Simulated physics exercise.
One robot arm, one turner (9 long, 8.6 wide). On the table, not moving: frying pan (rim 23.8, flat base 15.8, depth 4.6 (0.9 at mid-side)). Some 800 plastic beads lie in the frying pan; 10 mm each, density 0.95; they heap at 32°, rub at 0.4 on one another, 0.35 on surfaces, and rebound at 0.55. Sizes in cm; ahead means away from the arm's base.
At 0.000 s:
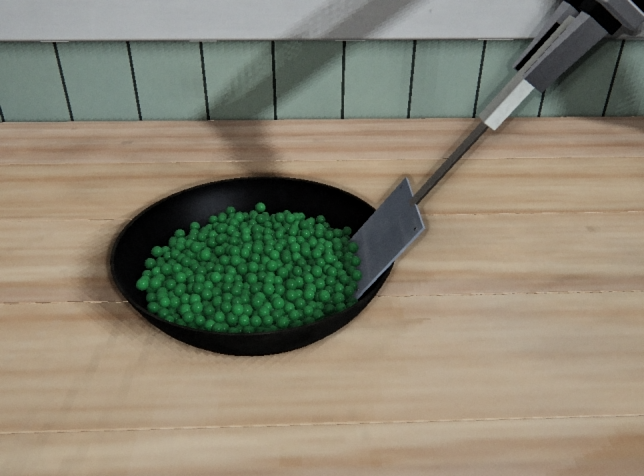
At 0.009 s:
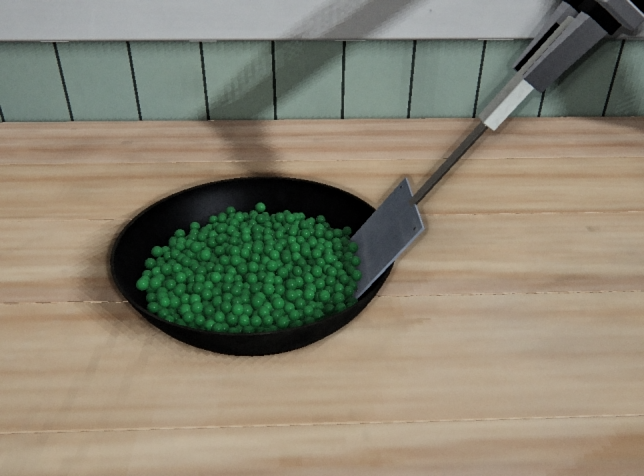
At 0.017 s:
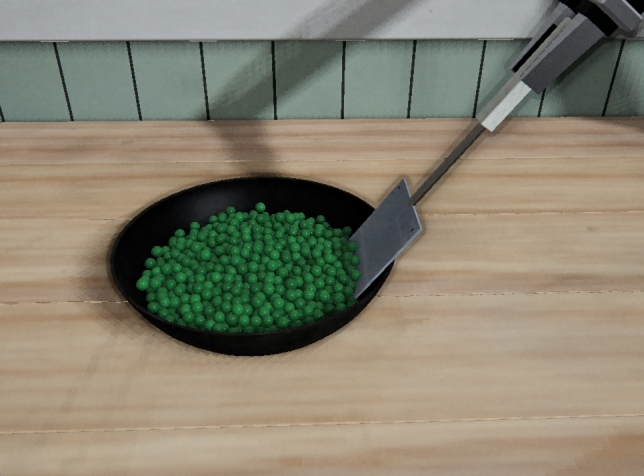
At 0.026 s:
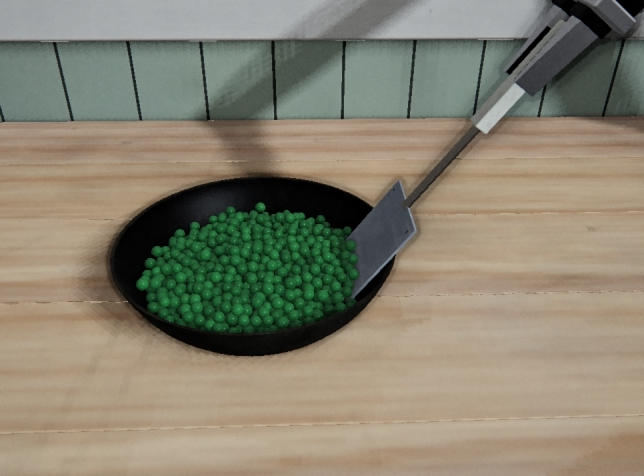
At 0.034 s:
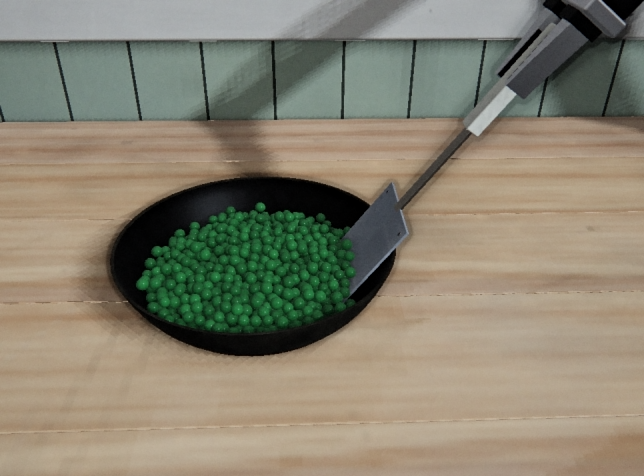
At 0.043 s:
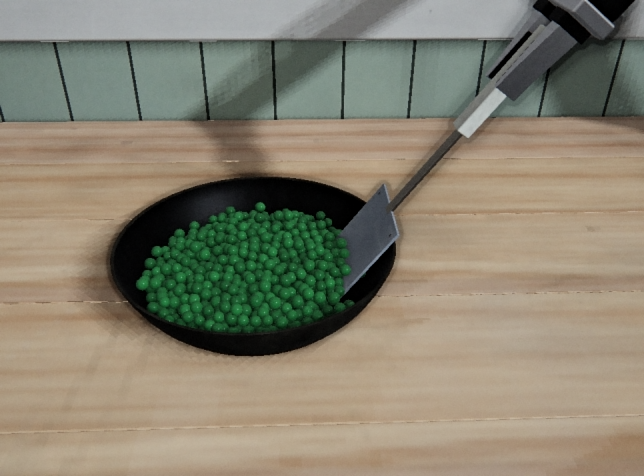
A turner held by a robot arm starts at the right side of a black frying pan heaped with small green beads on a wooden table. It slides slowly a short way left, pressing in against the edge of the heap, while the pan stays still and the beads barely shift.
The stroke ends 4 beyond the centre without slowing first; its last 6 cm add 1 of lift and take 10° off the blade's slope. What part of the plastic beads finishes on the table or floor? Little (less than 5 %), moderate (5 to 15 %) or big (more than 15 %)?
Share on the table or floor: Little (less than 5 %).
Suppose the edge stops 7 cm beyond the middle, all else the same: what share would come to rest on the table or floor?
Then about 15 per cent.
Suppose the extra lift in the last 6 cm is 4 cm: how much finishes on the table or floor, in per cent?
About 10 per cent.
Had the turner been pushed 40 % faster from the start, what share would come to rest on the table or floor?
It would be near 5 per cent.
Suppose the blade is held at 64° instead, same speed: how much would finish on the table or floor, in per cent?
In that case some 0 per cent.
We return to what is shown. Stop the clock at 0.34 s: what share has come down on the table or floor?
Roughly 2 per cent.
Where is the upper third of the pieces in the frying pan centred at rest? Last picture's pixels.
Near (176, 252).
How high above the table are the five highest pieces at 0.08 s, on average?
About 5 cm.
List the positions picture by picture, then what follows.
The first picture shows turner top edge at (415, 201), sloping 54°; upper third of the load around (259, 260), from x 140 to 355, top at y 210; 804 in the frying pan.
The second picture shows turner top edge at (414, 201), sloping 54°; upper third of the load around (259, 260), from x 140 to 355, top at y 210.
The third picture shows turner top edge at (412, 202), sloping 54°; upper third of the load around (259, 260), from x 140 to 355, top at y 210.
The fourth picture shows turner top edge at (407, 204), sloping 54°; upper third of the load around (261, 260), from x 140 to 355, top at y 210.
The fifth picture shows turner top edge at (400, 206), sloping 54°; upper third of the load around (263, 259), from x 140 to 350, top at y 205.
The sixth picture shows turner top edge at (391, 208), sloping 54°; upper third of the load around (262, 258), from x 140 to 360, top at y 205; 804 in the frying pan.
By 0.08 s, sloping 54°, highest piece 6 above the table; 804 in the frying pan.
By 0.12 s, sloping 50°, highest piece 7 above the table; 803 in the frying pan, 1 on the blade or in flight.
By 0.34 s, sloping 44°, highest piece 6 above the table; 792 in the frying pan, 9 on the table or floor, 3 on the blade or in flight.
By 1.39 s, sloping 44°, highest piece 5 above the table; 790 in the frying pan, 14 on the table or floor.
Final count, 790 in the frying pan, 14 on the table or floor. That is 2 % on the table or floor.
